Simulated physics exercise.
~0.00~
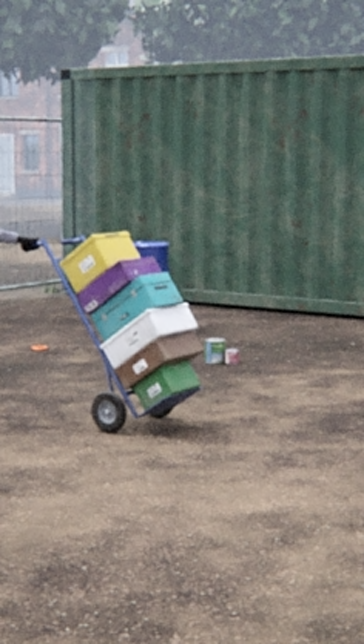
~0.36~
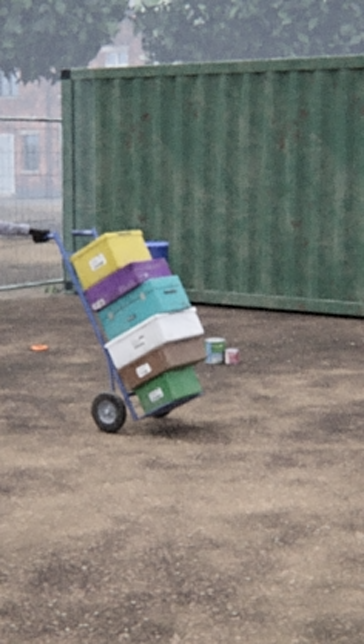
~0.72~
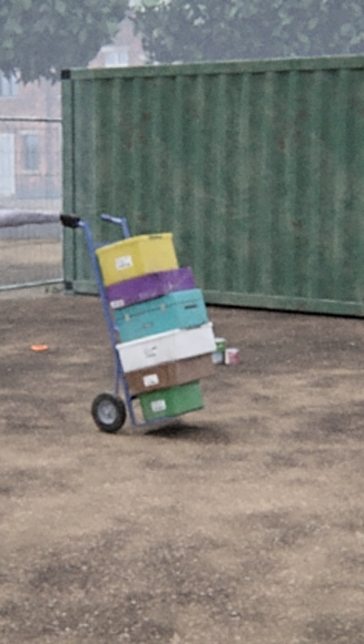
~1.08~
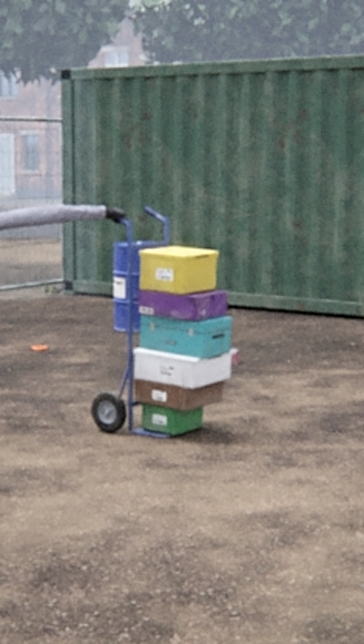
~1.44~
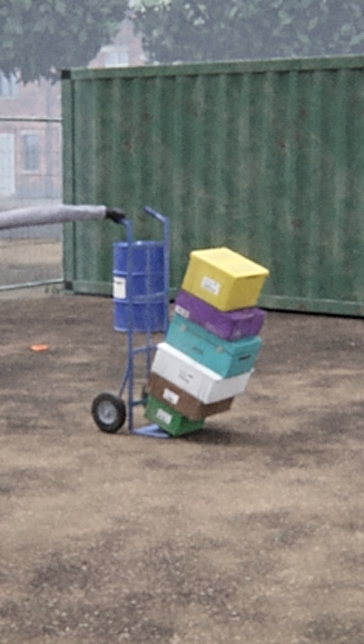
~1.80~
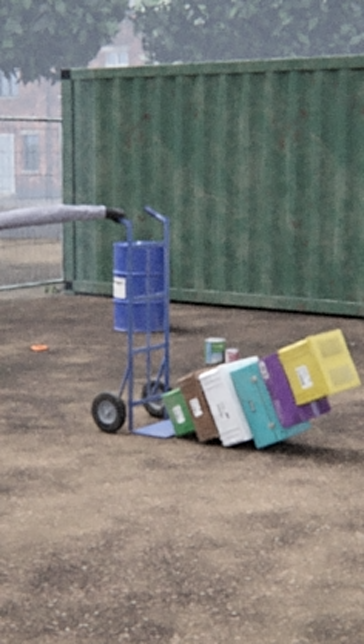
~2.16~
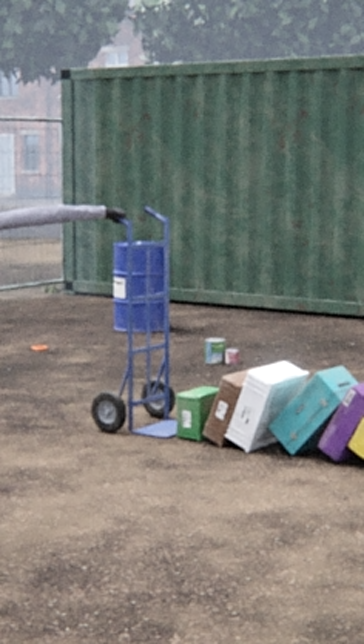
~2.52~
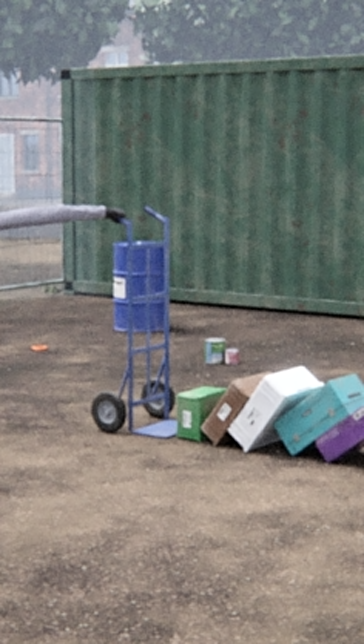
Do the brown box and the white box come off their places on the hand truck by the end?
Yes, both the brown box and the white box leave their places and end up tipped over in front of the hand truck.
